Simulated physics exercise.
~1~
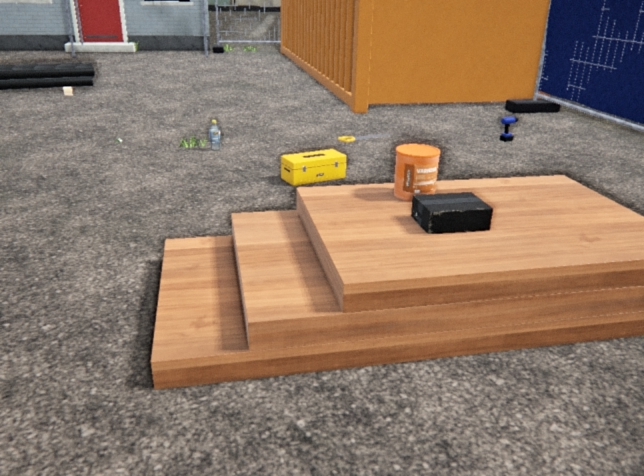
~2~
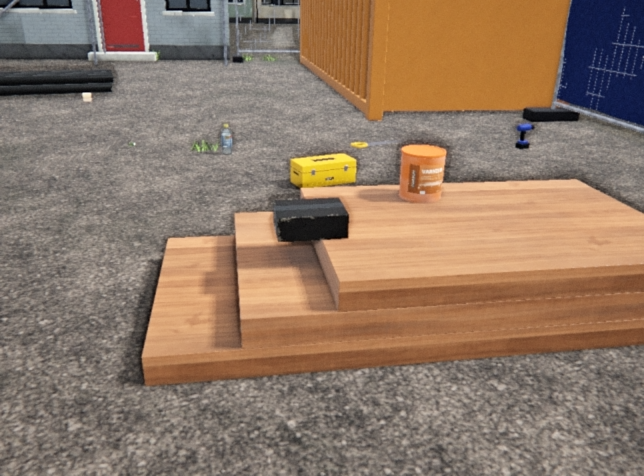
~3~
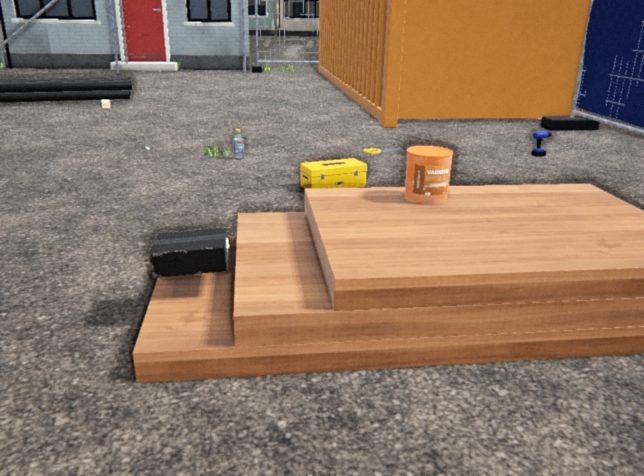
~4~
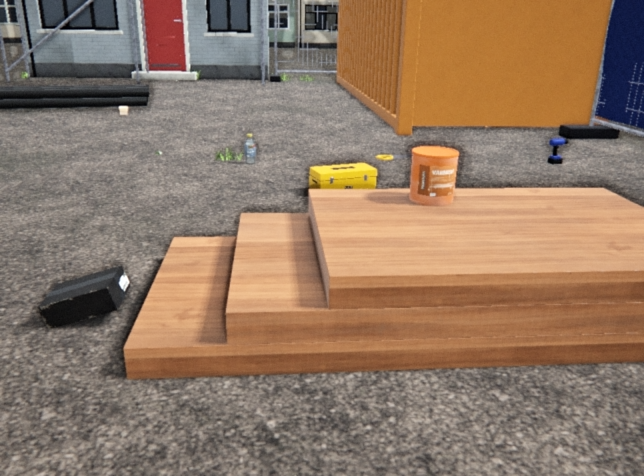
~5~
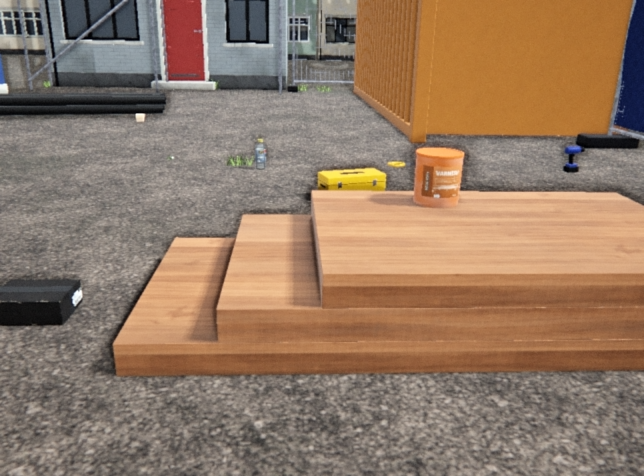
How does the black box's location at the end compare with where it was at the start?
At the start the black box is on top of the wooden platform, in front of the orange bucket. By the end it is down on the gravel, to the left of the steps.
At first, a black box sits on top of a low wooden platform, just in front of an orange bucket, with a yellow toolbox on the gravel behind. The box moves left across the platform and passes over its edge above the steps. It carries on left and downward over the lowest step, then clears the steps altogether and tilts beside them. Finally it lies level on the gravel to the left of the steps, while the orange bucket still stands on the platform. The view drifts slightly sideways throughout.
